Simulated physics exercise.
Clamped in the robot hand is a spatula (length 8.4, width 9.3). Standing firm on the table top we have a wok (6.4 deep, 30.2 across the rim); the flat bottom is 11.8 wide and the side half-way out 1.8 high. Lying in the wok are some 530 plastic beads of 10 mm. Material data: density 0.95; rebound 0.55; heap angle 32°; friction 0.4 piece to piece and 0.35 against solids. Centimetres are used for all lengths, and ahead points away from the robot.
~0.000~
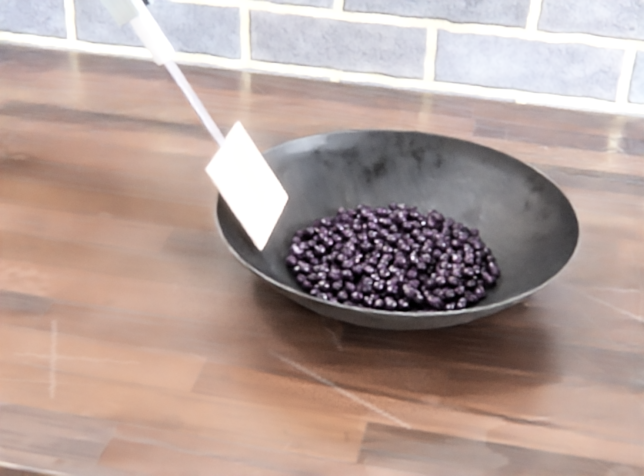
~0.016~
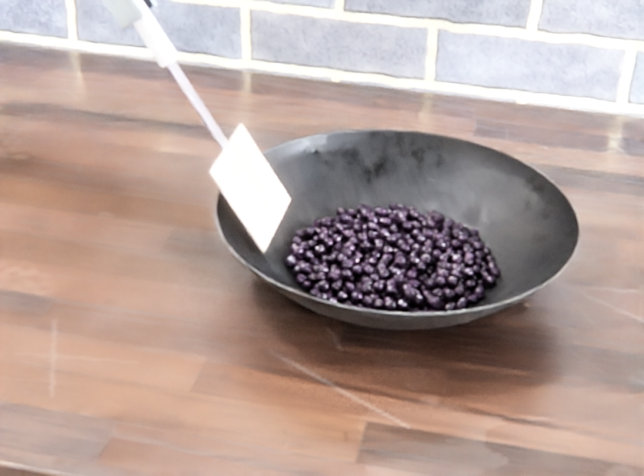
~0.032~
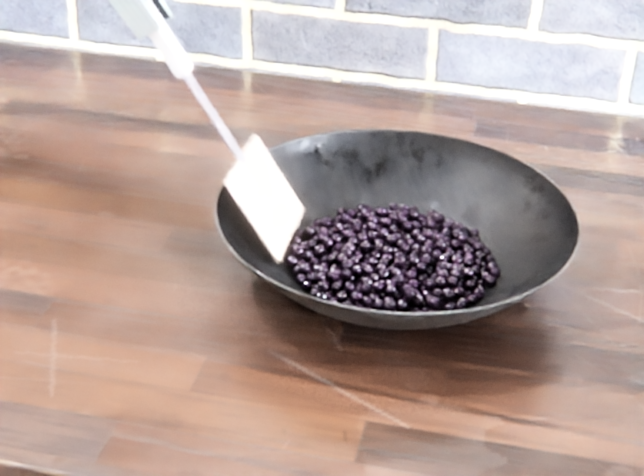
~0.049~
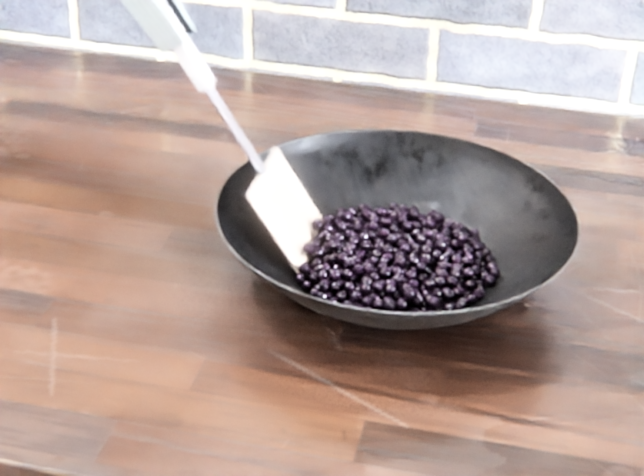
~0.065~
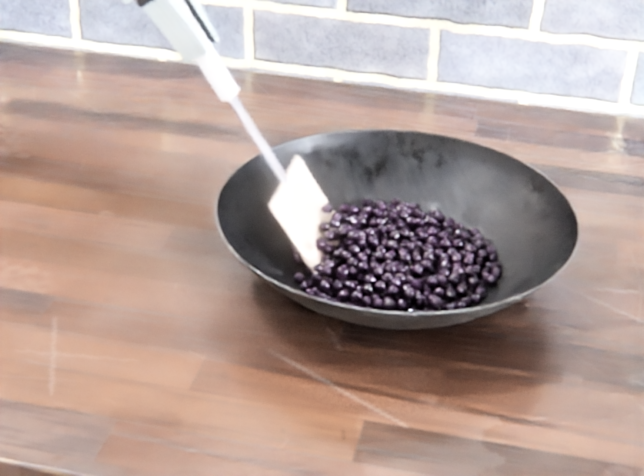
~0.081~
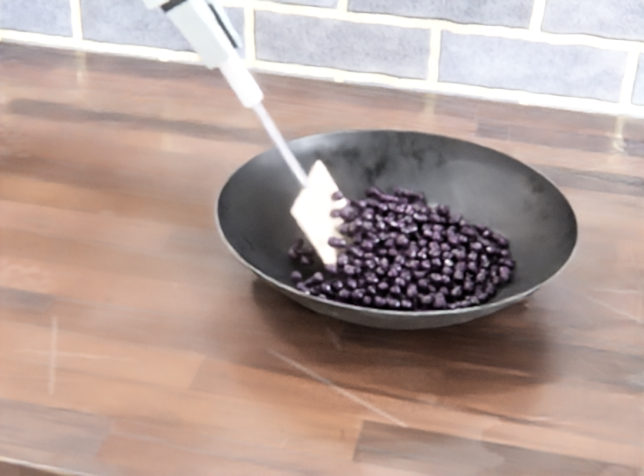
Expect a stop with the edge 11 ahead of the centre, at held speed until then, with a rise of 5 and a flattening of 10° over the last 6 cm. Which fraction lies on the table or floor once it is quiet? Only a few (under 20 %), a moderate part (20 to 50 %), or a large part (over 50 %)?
A moderate part.
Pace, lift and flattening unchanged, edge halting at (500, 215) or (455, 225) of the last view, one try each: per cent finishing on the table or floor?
About 20 and 10 per cent.
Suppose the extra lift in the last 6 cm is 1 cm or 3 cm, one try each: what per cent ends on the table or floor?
It comes to around 45 per cent on the first try and around 35 per cent on the second.
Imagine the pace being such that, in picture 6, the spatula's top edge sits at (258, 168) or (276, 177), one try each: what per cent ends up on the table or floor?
I'd estimate close to 10 and 25 in a hundred.
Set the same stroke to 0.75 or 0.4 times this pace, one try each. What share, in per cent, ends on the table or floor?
Estimates in order: 25 per cent, 5 per cent.
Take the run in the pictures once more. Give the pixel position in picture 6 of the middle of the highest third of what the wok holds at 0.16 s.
It is centred at roughly (478, 241).
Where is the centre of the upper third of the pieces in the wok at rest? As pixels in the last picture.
About (483, 271).
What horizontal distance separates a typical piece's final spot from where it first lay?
The figure is about 5 cm.
After 0.12 s, sloping 57°, highest piece 8 above the table; 529 in the wok.
After 0.16 s, sloping 55°, highest piece 10 above the table; 529 in the wok.
After 0.38 s, sloping 47°, highest piece 20 above the table; 363 in the wok, 40 on the table or floor, 126 on the blade or in flight.
After 1.43 s, sloping 47°, highest piece 4 above the table; 362 in the wok, 167 on the table or floor.
At rest, 362 in the wok, 167 on the table or floor. That is 32 % on the table or floor.
